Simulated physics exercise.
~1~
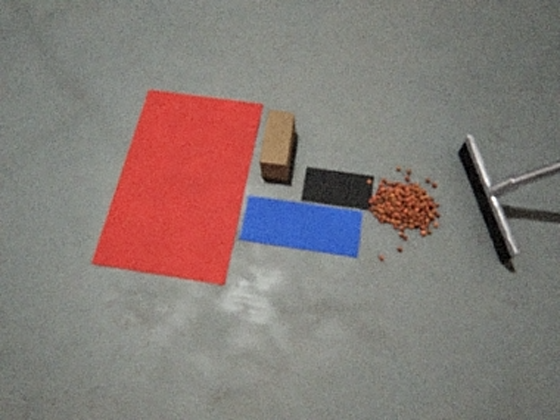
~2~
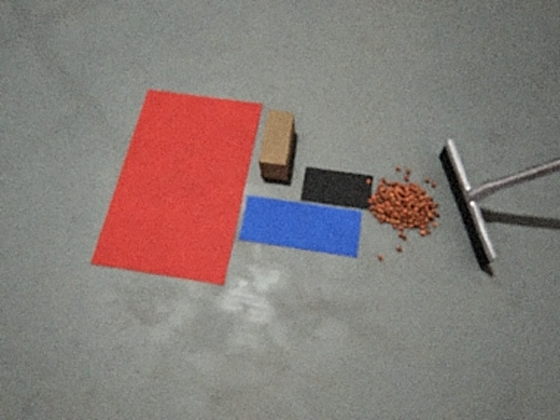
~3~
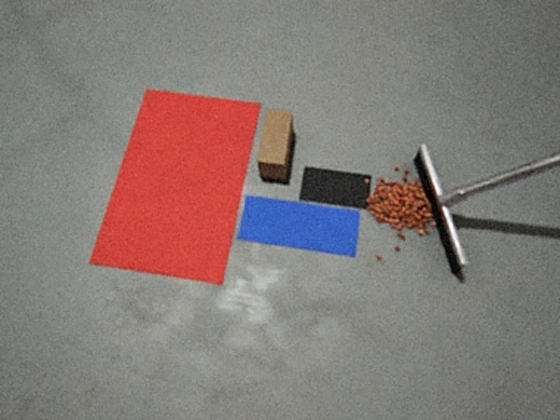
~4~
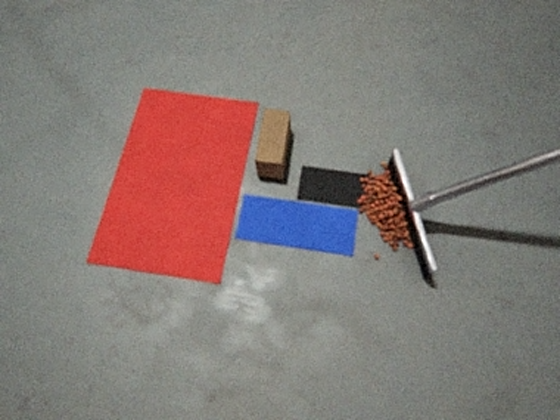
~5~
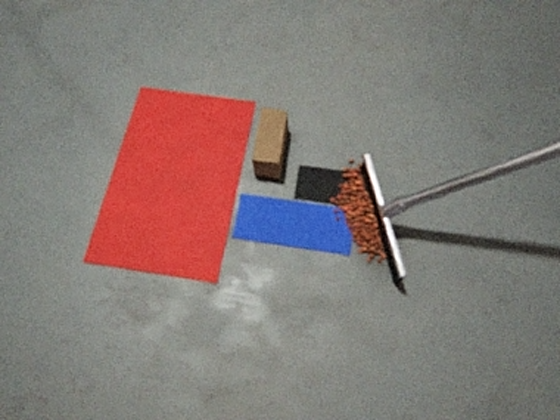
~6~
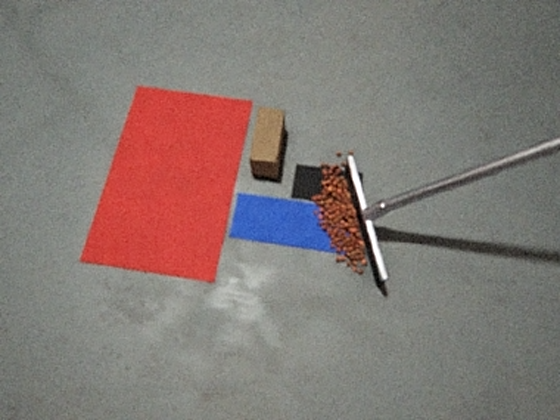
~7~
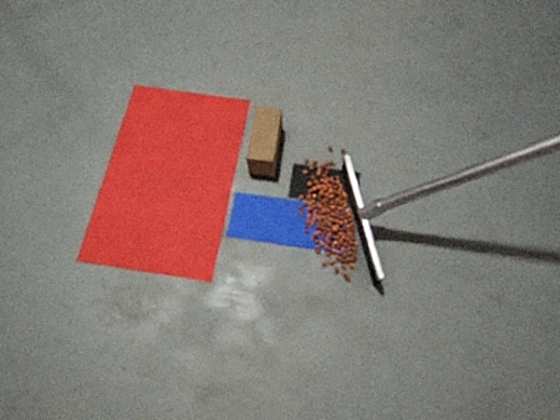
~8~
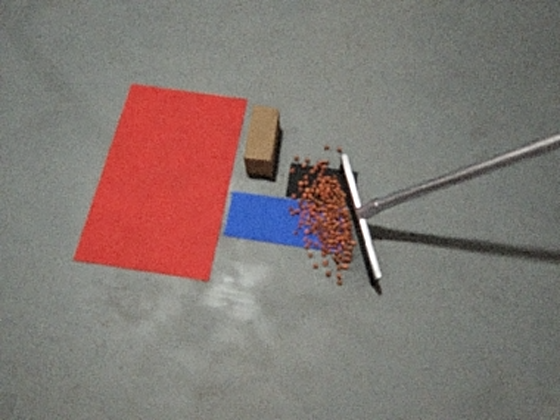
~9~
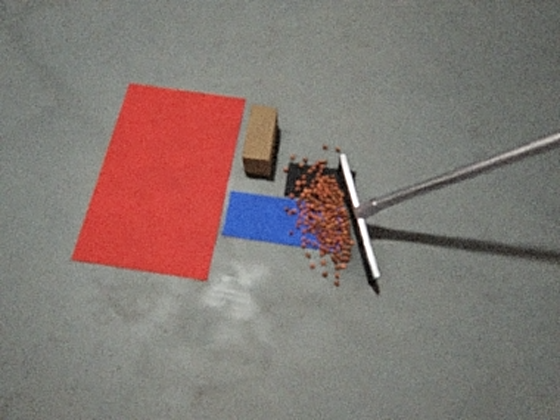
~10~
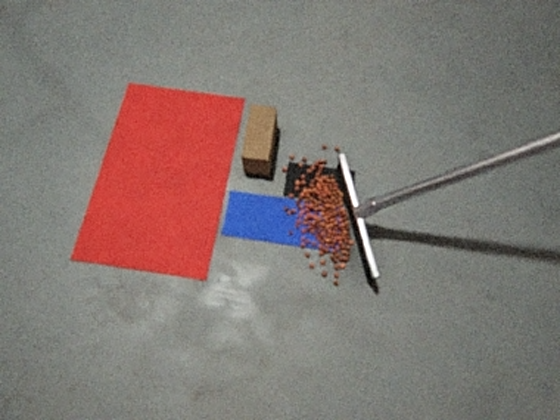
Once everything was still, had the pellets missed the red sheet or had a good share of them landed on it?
The pellets missed the red sheet. They came to rest mostly on the blue and black sheets, with some on the bare floor.
